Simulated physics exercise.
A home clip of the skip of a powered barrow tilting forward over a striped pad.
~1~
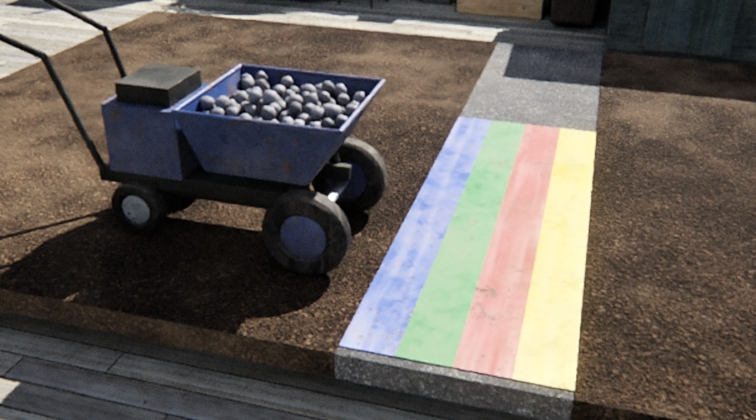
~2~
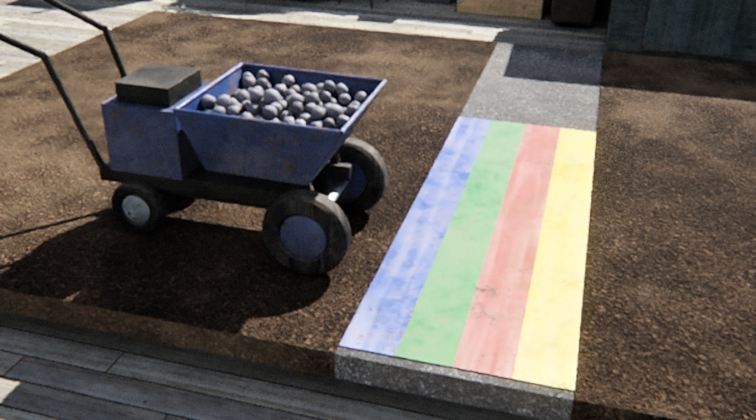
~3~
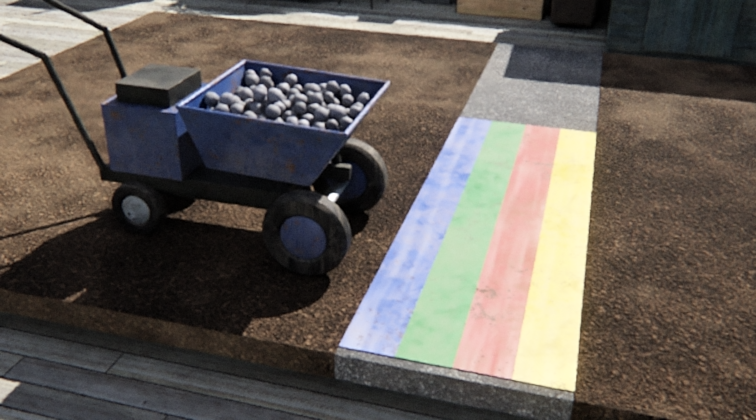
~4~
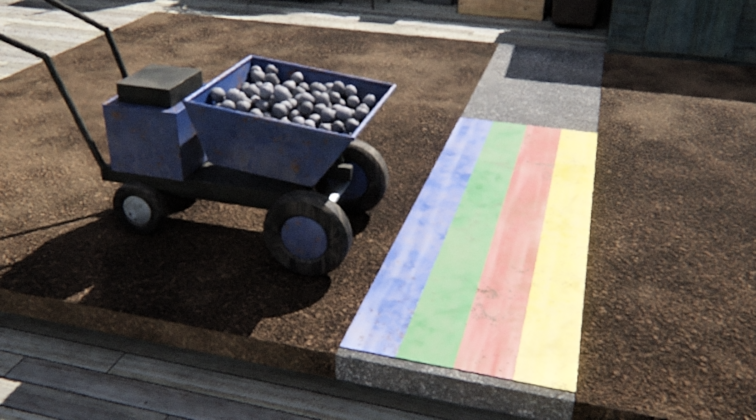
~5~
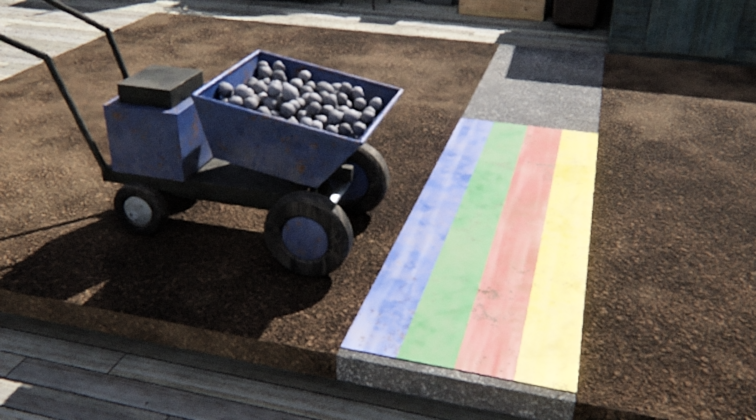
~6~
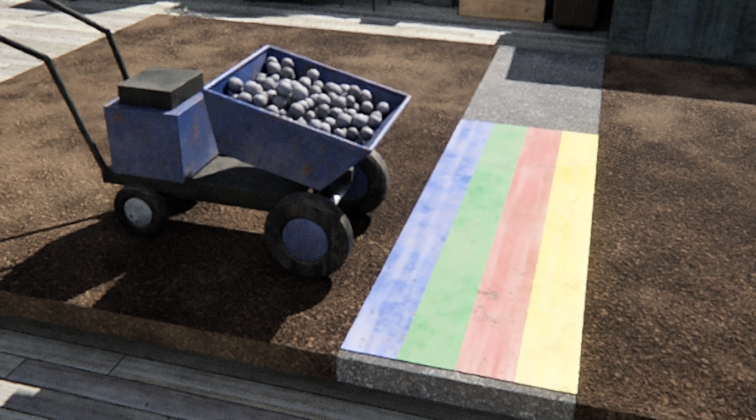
A blue barrow with black handles and dark wheels stands at the left on brown ground, seen from above and to one side in bright sunlight. Its skip holds round grey cobbles, and to the right a pad striped blue, green, red and yellow lies on a grey slab. The skip starts level, then slowly tilts forward a little toward the right, while the wheels and the view stay almost still.
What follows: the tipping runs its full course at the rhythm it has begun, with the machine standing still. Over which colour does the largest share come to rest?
Most lies over the green band.
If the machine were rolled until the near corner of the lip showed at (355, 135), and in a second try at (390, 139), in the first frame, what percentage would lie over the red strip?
Near 30 % and 30 %.
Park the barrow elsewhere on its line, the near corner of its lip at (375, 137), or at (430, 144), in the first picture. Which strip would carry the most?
The first try: Red. The second: Yellow.
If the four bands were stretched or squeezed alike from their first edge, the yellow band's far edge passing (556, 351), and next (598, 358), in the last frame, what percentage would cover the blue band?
The first gives 0 %, the second 0 %.
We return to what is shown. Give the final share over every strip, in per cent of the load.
About: Blue strip 0, green strip 30, red strip 20, yellow strip 10 per cent.
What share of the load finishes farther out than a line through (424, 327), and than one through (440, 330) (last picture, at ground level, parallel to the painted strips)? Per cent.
Near 60 % and 50 %.
Just after the last frame, skip tipped steeply; every one in the skip.
A moment on, skip tipped right over; the larger part in the skip; about a tenth over the green strip; just a few over the red strip.
Further on, skip tipped right over; roughly a third in the skip; just a few over the blue strip; roughly a quarter over the green strip; roughly a quarter over the red strip; about a tenth over the yellow strip; just a few off the paint.
When it is over, skip tipped right over; roughly a third in the skip; just a few over the blue strip; roughly a third over the green strip; roughly a quarter over the red strip; about a tenth over the yellow strip; just a few off the paint.
